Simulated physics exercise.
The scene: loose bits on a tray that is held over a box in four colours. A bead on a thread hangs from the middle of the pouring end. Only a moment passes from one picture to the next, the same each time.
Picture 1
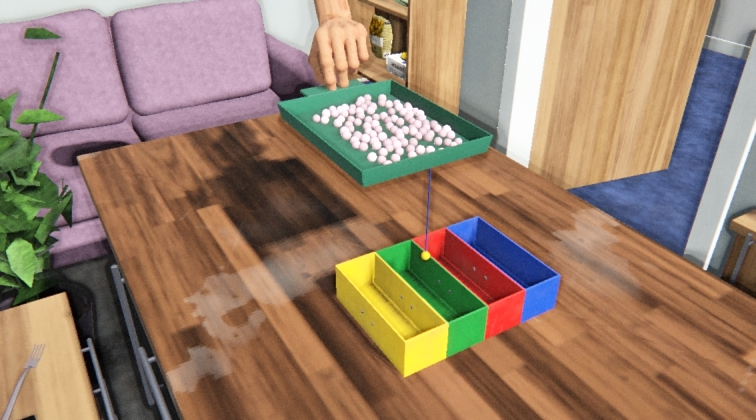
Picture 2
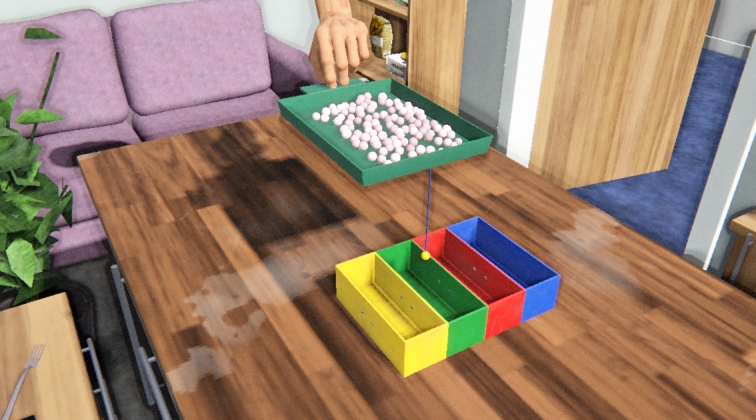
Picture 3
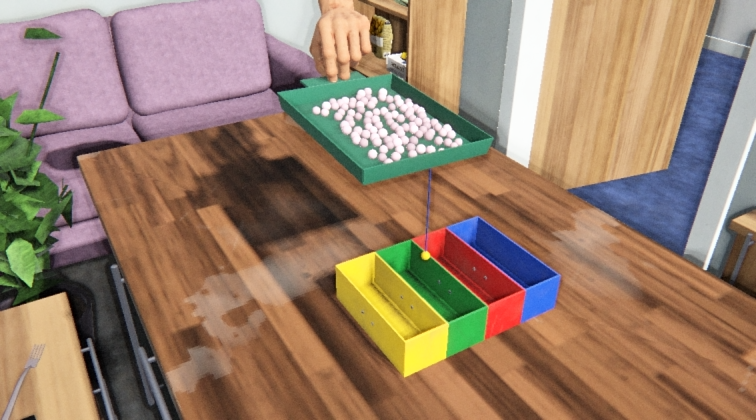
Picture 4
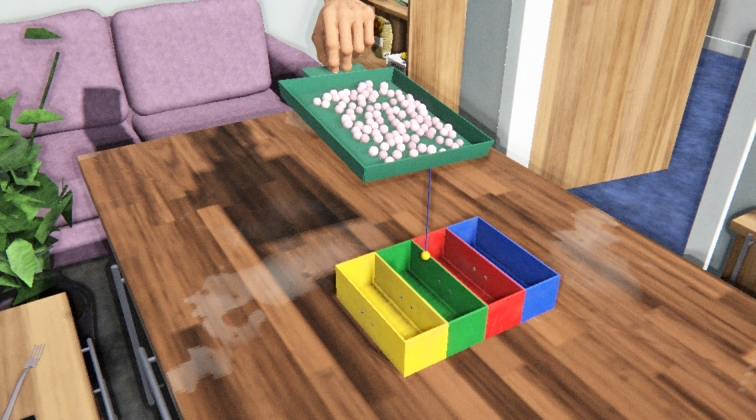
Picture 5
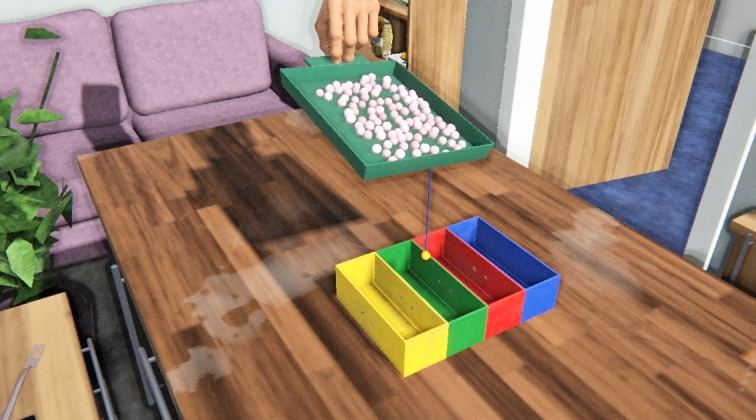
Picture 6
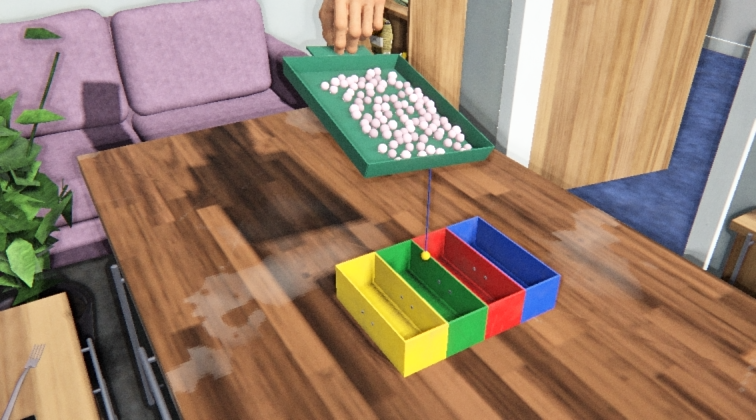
On a wooden table, a hand gradually tilting a green tray above a four-coloured box, pale pink beads shifting across it.
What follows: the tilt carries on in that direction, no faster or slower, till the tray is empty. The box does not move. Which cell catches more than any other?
Most goes to the blue cell.
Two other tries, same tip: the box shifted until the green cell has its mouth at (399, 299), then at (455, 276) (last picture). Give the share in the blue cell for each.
Roughly 30 per cent, and 20 per cent.
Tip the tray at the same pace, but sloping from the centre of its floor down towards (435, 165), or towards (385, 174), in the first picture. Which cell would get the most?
The first try: The cell in red. The second: Yellow.
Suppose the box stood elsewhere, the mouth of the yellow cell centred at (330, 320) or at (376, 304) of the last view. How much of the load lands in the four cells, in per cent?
About 0 and 80 per cent.
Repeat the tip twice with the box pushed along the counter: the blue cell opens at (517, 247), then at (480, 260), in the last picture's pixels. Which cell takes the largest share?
At the first place the cell in red, at the second blue.
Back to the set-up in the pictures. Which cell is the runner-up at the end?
Second comes the cell in red.
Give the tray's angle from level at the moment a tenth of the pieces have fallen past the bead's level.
Around 80° of tilt.
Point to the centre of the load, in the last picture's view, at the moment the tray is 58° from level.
Around (452, 132).
Soon after the last picture, tray tipped steeply; nearly all on the tray; a stray few falling or outside the box.
A little later, tray tipped right over; about a third on the tray; about a third in the blue cell; a small part in the red cell; about a quarter falling or outside the box.
Later still, tray tipped past a quarter turn; about two thirds in the blue cell; about a quarter in the red cell; a stray few in the green cell; a small part falling or outside the box.
By the end, tray tipped past a quarter turn; about two thirds in the blue cell; about a quarter in the red cell; a stray few in the green cell; none in the yellow cell; a small part outside the box.
